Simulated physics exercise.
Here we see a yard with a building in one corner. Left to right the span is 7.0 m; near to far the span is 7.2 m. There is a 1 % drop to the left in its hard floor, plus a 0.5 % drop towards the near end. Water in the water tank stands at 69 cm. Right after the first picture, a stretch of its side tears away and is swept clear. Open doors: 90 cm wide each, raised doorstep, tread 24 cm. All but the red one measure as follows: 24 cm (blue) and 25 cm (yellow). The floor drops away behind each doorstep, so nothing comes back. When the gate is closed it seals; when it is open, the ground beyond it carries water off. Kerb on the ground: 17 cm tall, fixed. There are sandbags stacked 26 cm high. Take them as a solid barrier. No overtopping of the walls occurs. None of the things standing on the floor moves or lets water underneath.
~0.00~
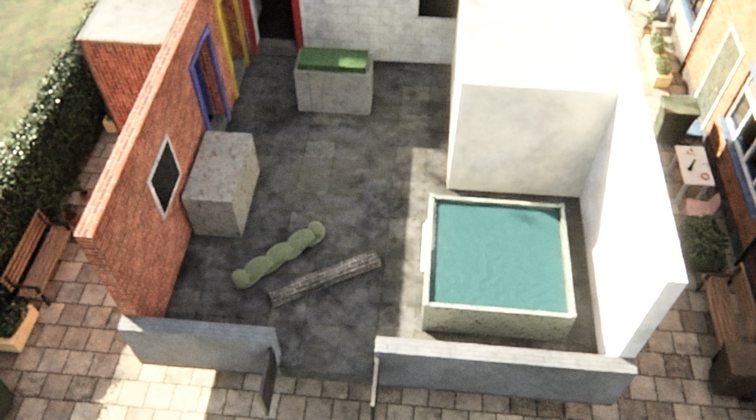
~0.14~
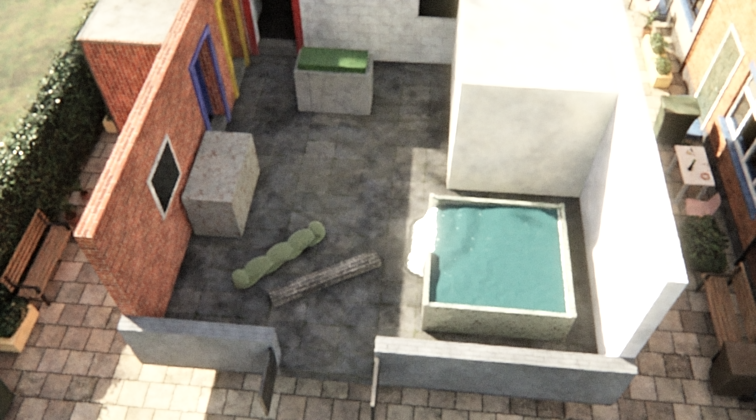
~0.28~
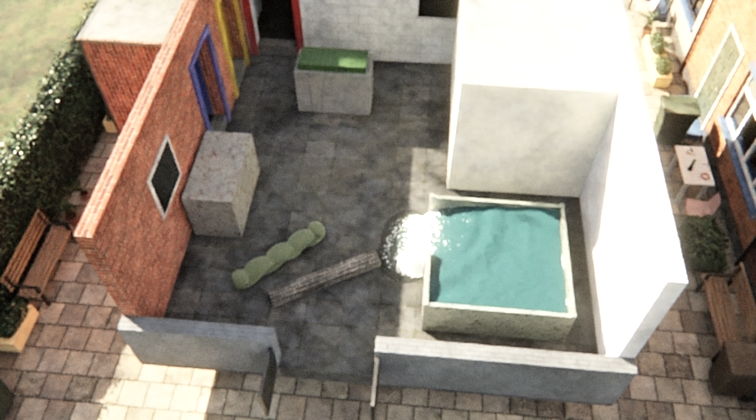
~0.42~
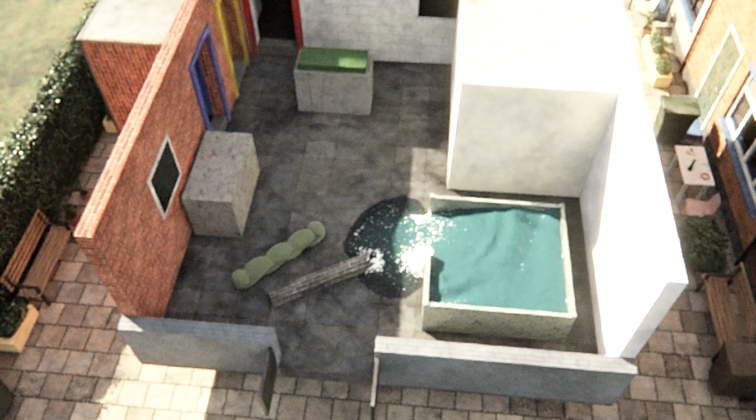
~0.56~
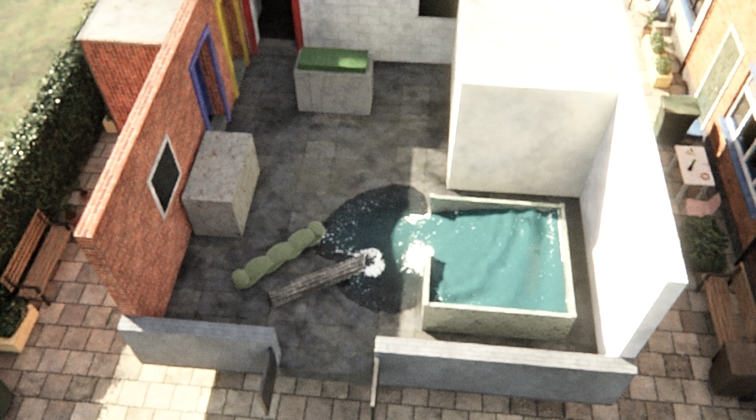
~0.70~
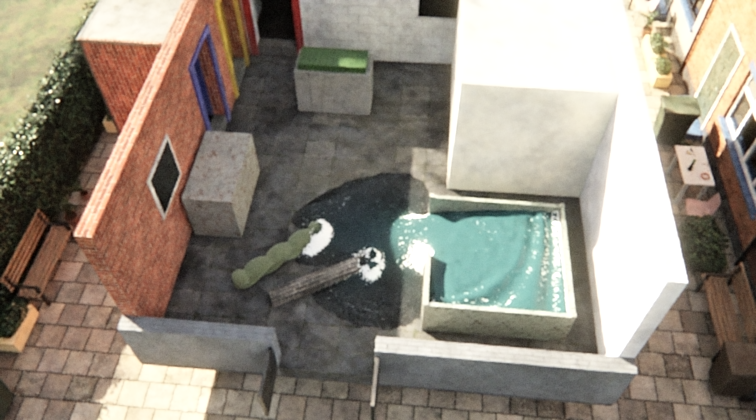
A square tank of blue-green water sat in a walled yard until its left side opened, and water gushed out, spreading across the dark floor and foaming around a log and some green sandbags.
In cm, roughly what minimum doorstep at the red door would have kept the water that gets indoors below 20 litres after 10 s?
It would have to be roughly 22 cm high.
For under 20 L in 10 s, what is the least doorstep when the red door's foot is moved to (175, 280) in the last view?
Close to 11.0 cm at the least.
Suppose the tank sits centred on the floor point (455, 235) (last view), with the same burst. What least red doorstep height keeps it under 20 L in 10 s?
Some 25 cm.
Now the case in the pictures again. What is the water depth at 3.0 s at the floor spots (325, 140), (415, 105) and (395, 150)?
Taking the spots in order: About 2, 0 and 1 centimetres.
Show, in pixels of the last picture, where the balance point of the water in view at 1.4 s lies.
(450, 264) or so.
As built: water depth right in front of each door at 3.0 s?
Reading in centimetres: Red = 14, blue = 14, yellow = 20.
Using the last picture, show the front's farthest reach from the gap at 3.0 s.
The farthest wet point sits near (250, 58) in the last view.
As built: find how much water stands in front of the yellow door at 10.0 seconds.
About 14.5 cm.
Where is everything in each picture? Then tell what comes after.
In the first frame, the water tank at (497, 255) is whole and still, 69 cm deep; the red door at (273, 18) is dry.
In the second frame, the front is at (408, 263), 0.4 m from the gap at (430, 239); 0.3 m2 of floor is wet, 69 cm left at the back.
In the third frame, the gap is at (430, 241), the front 0.8 m out at (383, 264); the back of the water tank holds 69 cm.
In the fourth frame, the gap is at (430, 241), the front 1.4 m out at (350, 250); the back of the water tank holds 69 cm.
In the fifth frame, the front is at (320, 248), 1.9 m from the gap at (430, 241); 3.2 m2 of floor is wet, 67 cm left at the back.
In the sixth frame, the gap is at (430, 241), the front 2.4 m out at (298, 222); the back of the water tank holds 59 cm; 4.2 m in a straight line remain to the red door at (273, 18).
After 1.4 s water covers 30 % of the floor, deepest (42 cm) near (423, 241); it has not reached the red door.
After 3.0 s water covers 55 % of the floor, deepest (34 cm) near (156, 343); 14 cm at the red door, 0 litres in over its 26 cm doorstep.
After 10.0 s water covers 90 % of the floor, deepest (15 cm) near (332, 235); 14 cm at the red door, 7 litres in over its 26 cm doorstep.
At the red door as built, the water arrived by 2.9 s and peaked near 25 cm at 3.6 s.
With a doorstep of 18 cm, 46 litres would have come in within the 10 s; with 24.5 cm, 11 litres. So under 20 litres takes about 22 cm.
